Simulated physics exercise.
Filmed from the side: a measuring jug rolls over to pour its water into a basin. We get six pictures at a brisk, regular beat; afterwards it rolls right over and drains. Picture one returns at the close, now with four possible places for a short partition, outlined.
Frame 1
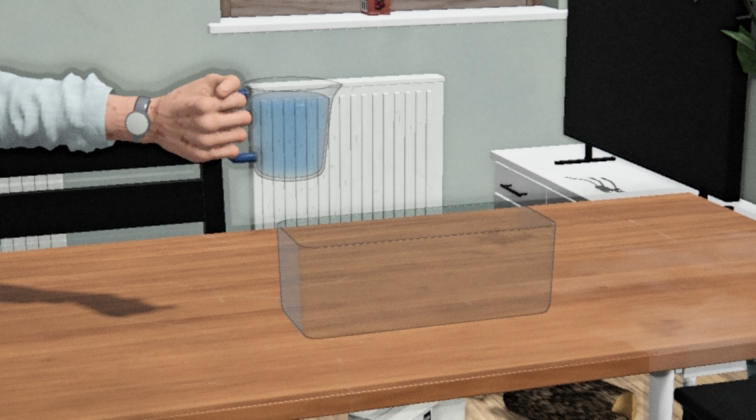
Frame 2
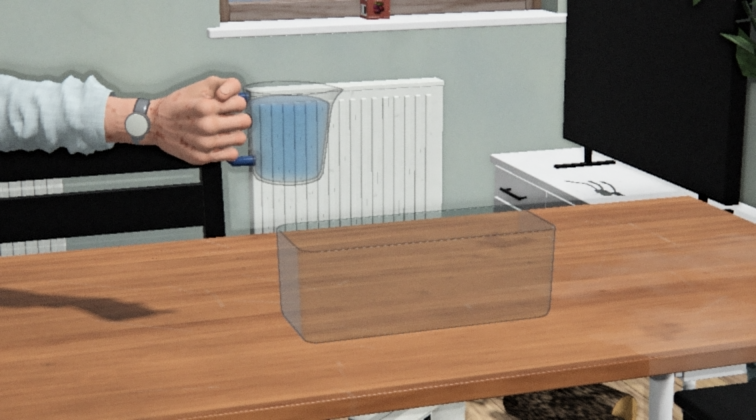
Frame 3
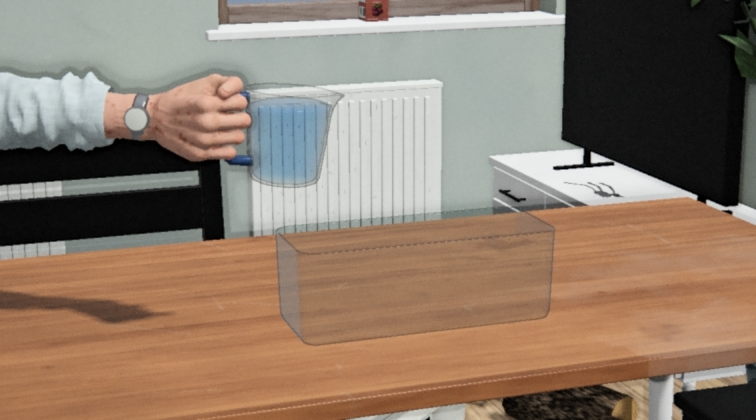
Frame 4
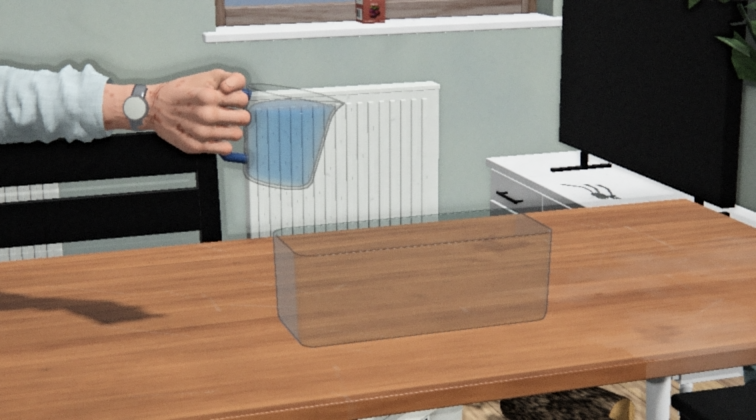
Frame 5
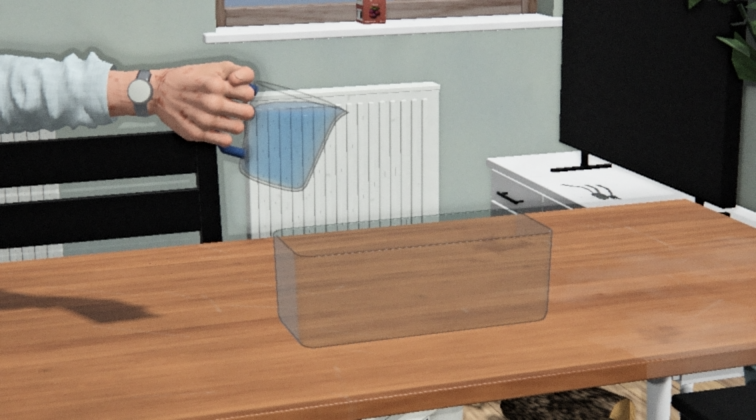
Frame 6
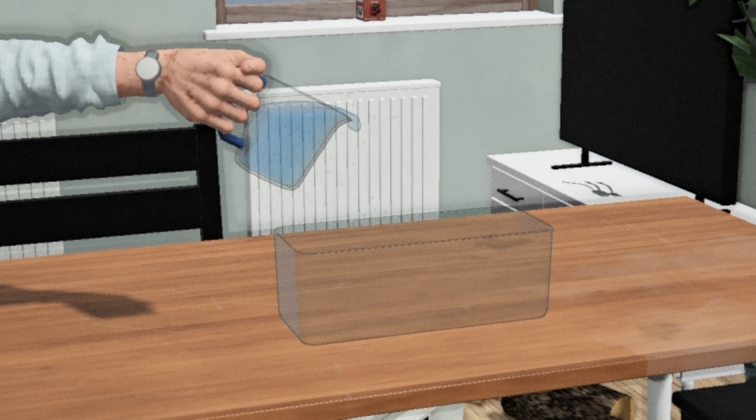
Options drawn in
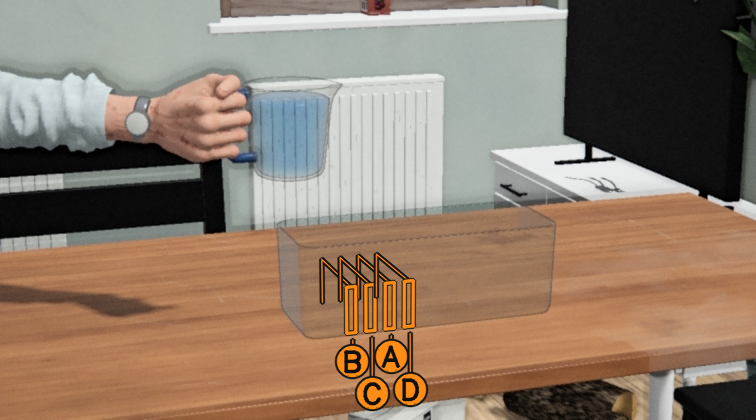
In a room with a radiator, a hand holds a clear jug of blue water above an empty transparent basin on a wooden table, then gradually tilts it rightward until the water reaches just over the lip.
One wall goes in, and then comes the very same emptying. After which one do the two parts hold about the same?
Take D.
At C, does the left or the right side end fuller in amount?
The right one.
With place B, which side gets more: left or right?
The right side.
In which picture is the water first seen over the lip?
In picture 6.
On the marked copy, A at (391, 335); B at (352, 339); C at (372, 337); D at (410, 333).
Choosing A, about 17 % ends left of the wall and 83 % right of it.
Choosing B, about 1 % ends left of the wall and 98 % right of it.
Choosing C, about 3 % ends left of the wall and 96 % right of it.
Choosing D, about 43 % ends left of the wall and 56 % right of it.
